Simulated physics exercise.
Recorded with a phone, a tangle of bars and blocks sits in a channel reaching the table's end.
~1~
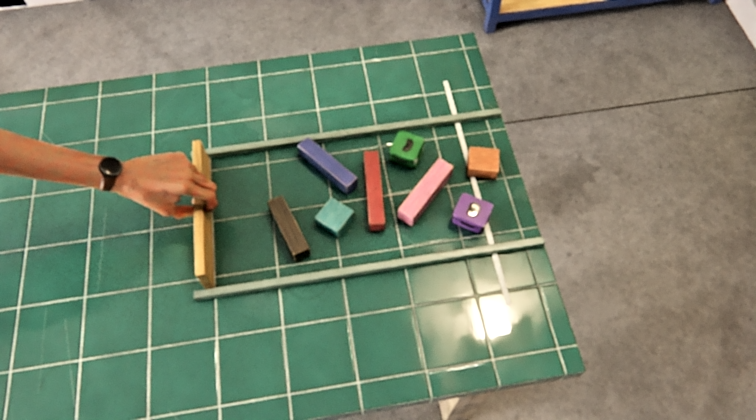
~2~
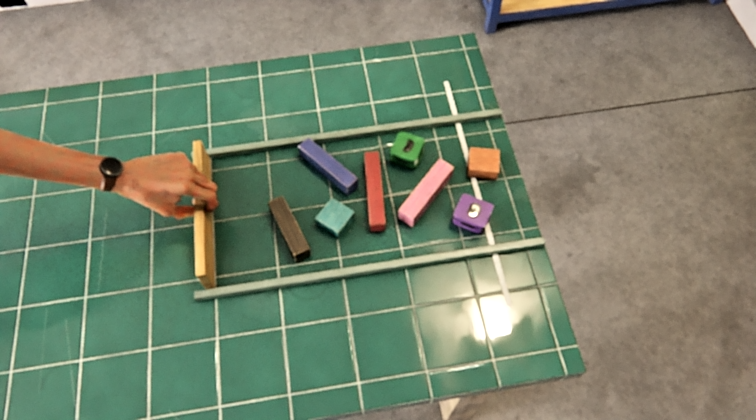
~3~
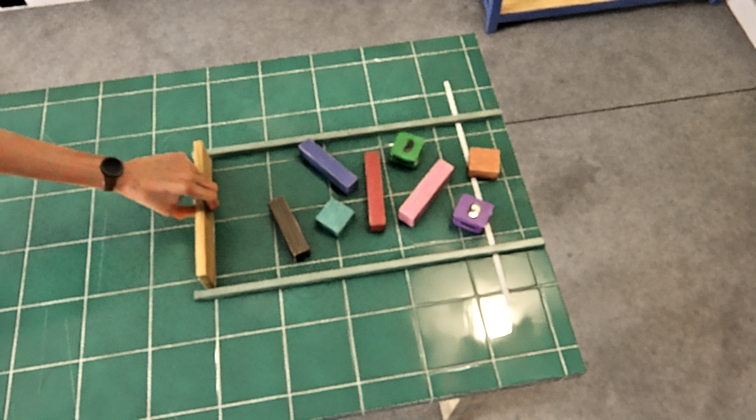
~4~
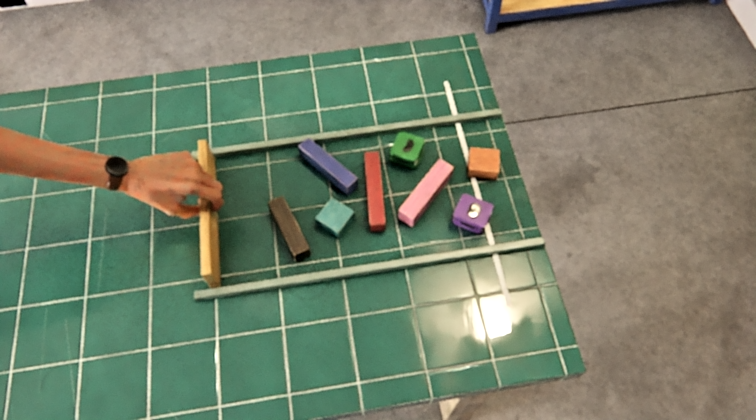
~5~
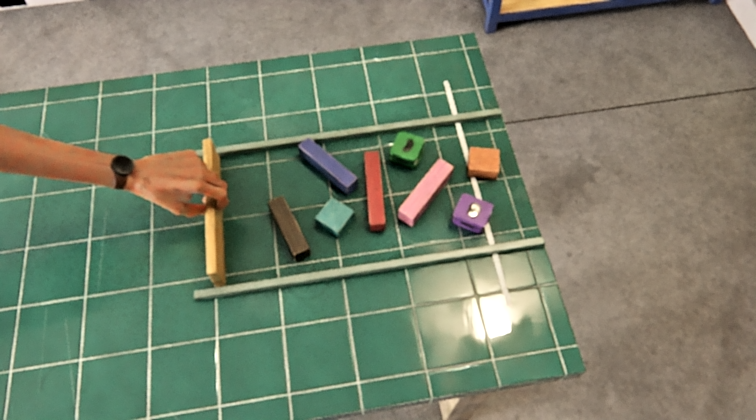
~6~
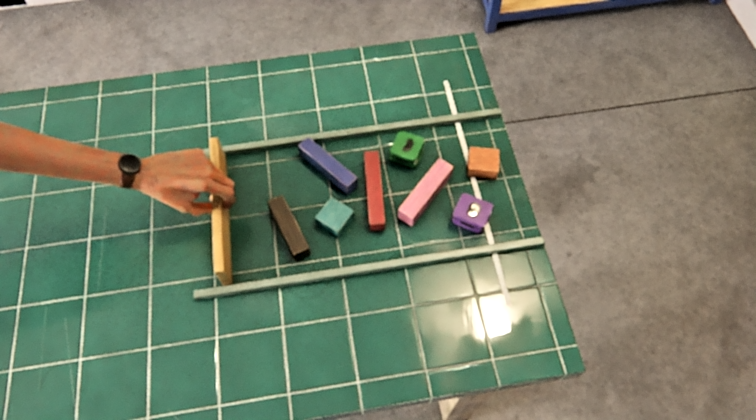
A green tiled tabletop is seen from above at an angle, with grey floor beyond it. Between two pale green rails lie black, blue, red and pink bars, turquoise and green blocks, and, at the right near a white strip, orange and purple blocks. A hand wearing a dark watch slides an upright wooden board slightly rightward from the left, while the pieces and camera stay still.
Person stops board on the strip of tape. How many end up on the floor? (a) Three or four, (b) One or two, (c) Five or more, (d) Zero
(a) Three or four.
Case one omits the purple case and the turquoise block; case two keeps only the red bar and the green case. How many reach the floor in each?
The answer is 1 and then 3.
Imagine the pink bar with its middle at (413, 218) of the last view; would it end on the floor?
Note - pink bar retained.
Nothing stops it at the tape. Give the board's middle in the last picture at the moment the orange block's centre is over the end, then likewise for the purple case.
The middle is at (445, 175) when it's the orange block, and at (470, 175) when it's the purple case.
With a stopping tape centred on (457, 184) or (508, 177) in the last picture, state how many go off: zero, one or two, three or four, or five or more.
One or two; more than four.
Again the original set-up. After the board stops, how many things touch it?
The answer is 2.
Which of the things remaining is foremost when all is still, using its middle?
The red bar.
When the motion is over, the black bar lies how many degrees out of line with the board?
Somewhere near 0 degrees, I'd say.
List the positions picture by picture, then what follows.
Orange block (483, 163); purple case (472, 215); pink bar (426, 192); board (203, 212); tape (474, 182), in the first frame.
Purple case (472, 215); black bar (289, 229), in the second frame.
Pink bar (426, 193); turquoise block (336, 218), in the third frame.
Orange block (484, 164); green case (407, 151), in the fourth frame.
Purple case (472, 215); red bar (375, 190), in the fifth frame.
Orange block (483, 163); purple case (472, 214); pink bar (426, 192); board (221, 209); tape (474, 182), in the sixth frame.
Soon after, none off yet; orange block at rest near (483, 163); purple case at rest near (472, 214); pink bar at rest near (426, 192).
After that, none off yet; orange block at rest near (483, 163); purple case moving near (478, 215); pink bar displaced a little near (456, 180).
And then, none off yet; orange block displaced about its own width near (508, 152); purple case displaced about its own width near (510, 223); pink bar displaced about its own width near (493, 167).
In the end, the number that fall off is three or four; gone, pink bar, purple case and orange block.
